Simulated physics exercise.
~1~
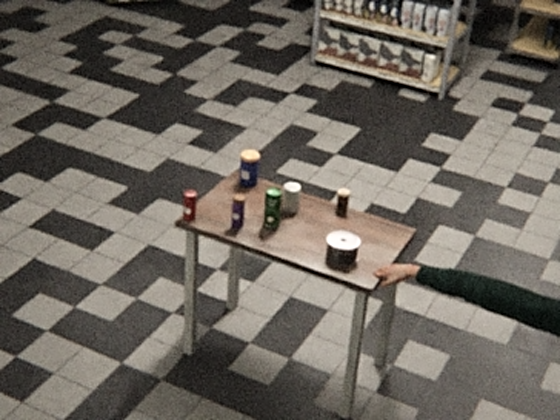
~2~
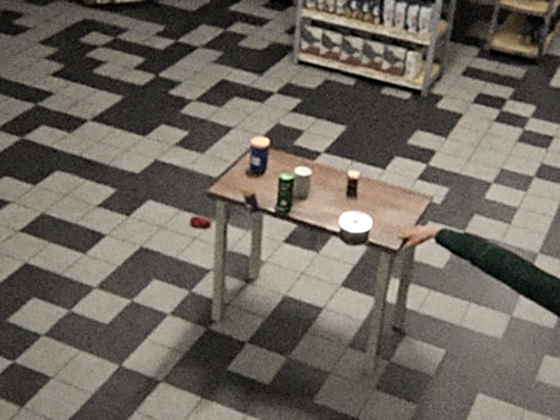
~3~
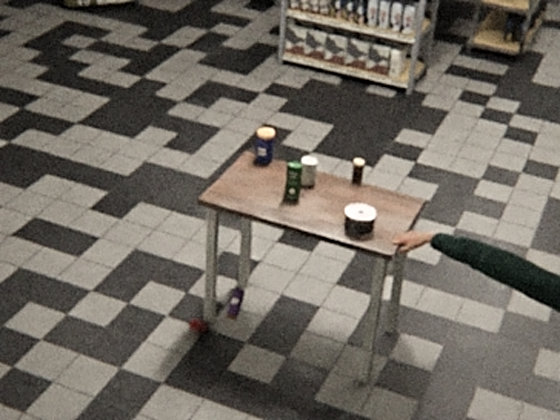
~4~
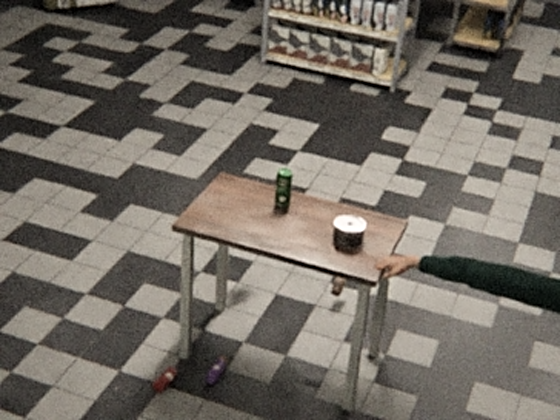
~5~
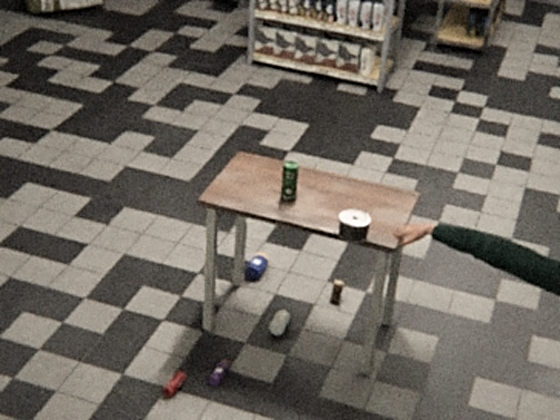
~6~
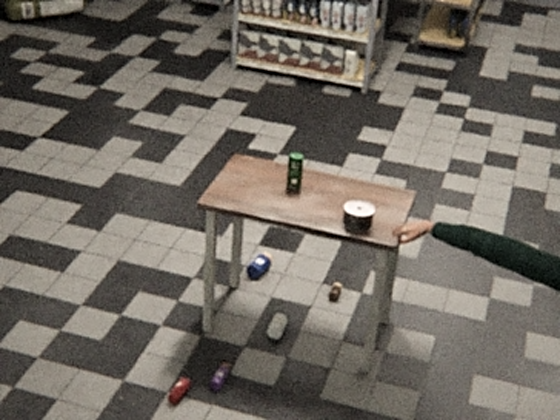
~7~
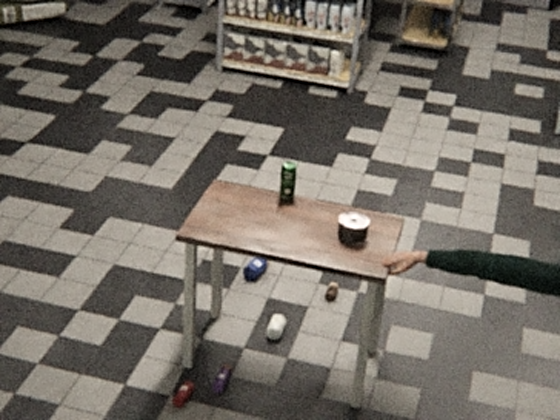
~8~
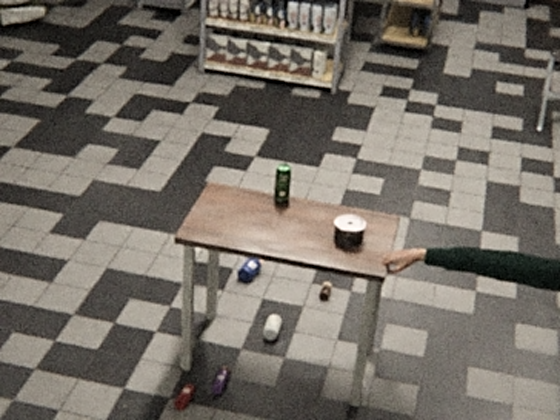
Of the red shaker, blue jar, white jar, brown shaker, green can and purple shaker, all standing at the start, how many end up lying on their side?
Five of them end up lying on their side, namely the red, brown and purple shakers and the white and blue jars. Only the green can is still upright.
